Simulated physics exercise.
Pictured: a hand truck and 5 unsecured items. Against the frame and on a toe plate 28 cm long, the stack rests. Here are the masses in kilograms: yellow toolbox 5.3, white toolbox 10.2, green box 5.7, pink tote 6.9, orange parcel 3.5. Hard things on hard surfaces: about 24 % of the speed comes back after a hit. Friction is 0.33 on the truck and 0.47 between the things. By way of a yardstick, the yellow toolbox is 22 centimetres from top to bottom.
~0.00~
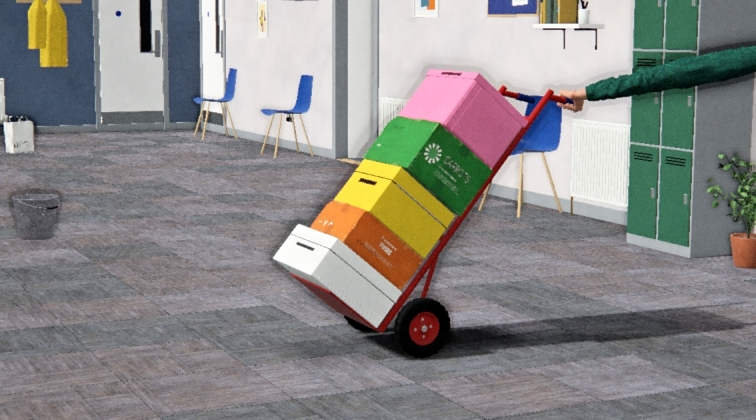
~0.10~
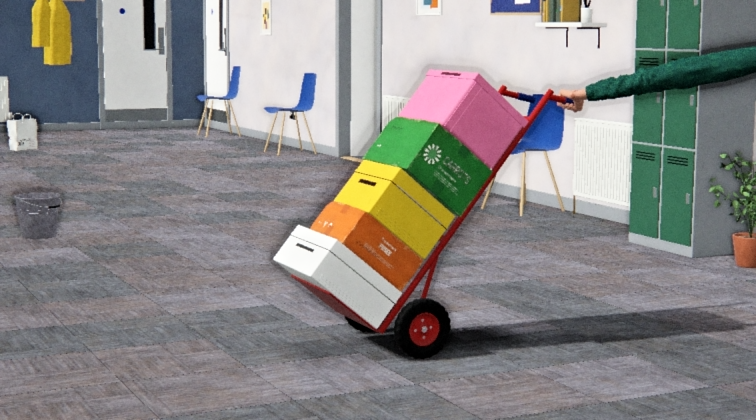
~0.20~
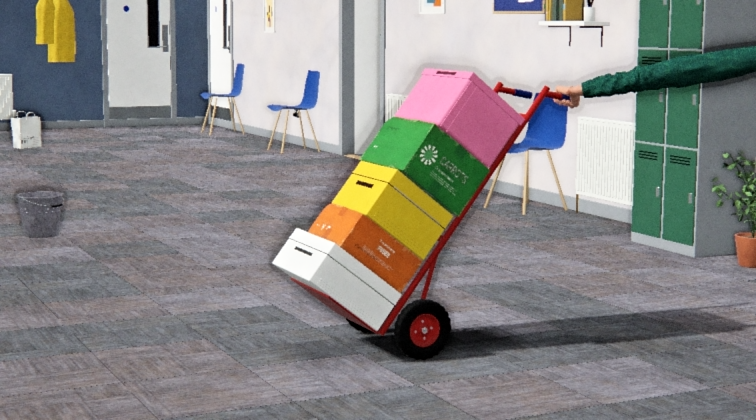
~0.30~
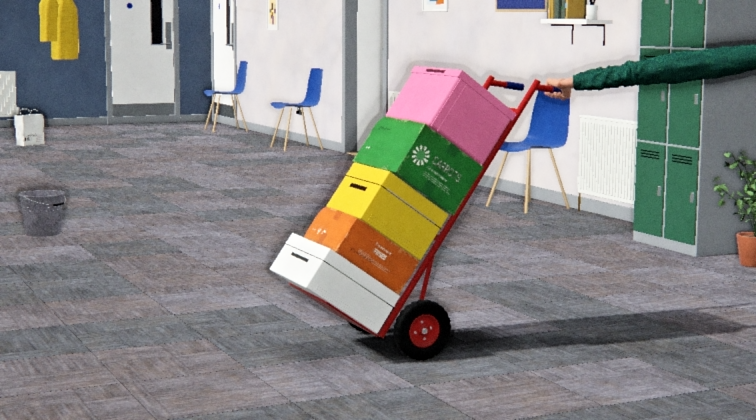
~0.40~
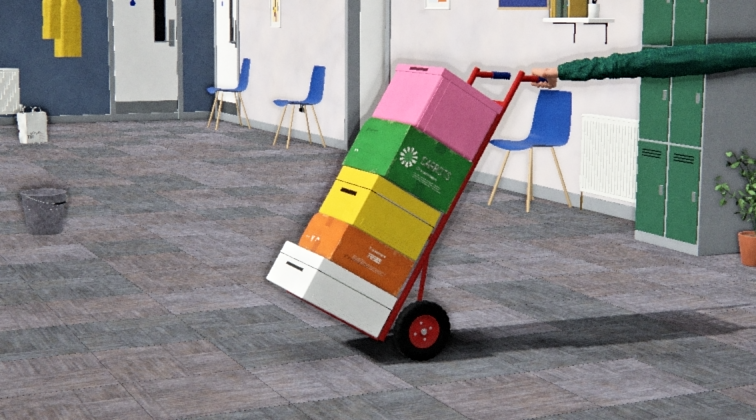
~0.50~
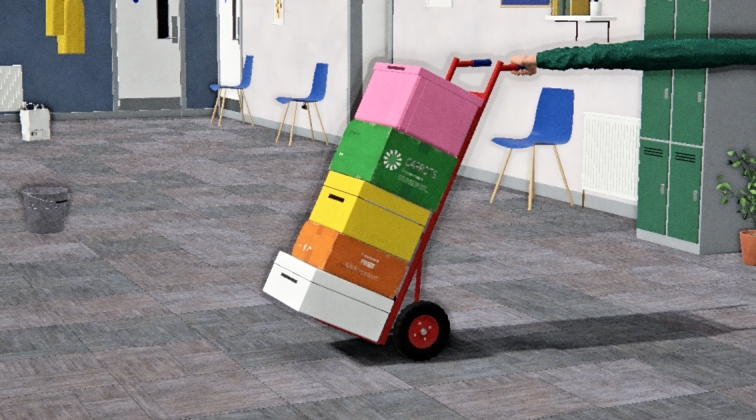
A red hand truck stacked with white, orange, yellow, green and pink boxes leaned well back, then was gradually raised more upright as a green-sleeved arm on the right held its handle.
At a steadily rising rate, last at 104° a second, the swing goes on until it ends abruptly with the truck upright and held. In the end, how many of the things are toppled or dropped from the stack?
The count is three or more.
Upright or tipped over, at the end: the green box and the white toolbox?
Here's how it ends: The green box comes down, and the white toolbox never goes down.
Around 1.00 s, truck upright; yellow toolbox tipped 12° against what carries it near (310, 238); white toolbox tipped 6° against what carries it near (320, 329); pink tote tipped 12° against what carries it.
Around 1.60 s, truck upright; green box and pink tote now dropped from the stack; yellow toolbox tipped 56° against what carries it near (248, 249); white toolbox tipped 4° against what carries it near (321, 329).
Around 1.80 s, truck upright; yellow toolbox now dropped from the stack; orange parcel on its side.
Around 2.10 s, truck upright; orange parcel now dropped from the stack.
Finally (3.1 s), dropped from the stack, yellow toolbox, green box, pink tote and orange parcel; white toolbox still in place (within 10 cm). Final places as that camera would see them, yellow toolbox near (144, 335), white toolbox near (323, 330).
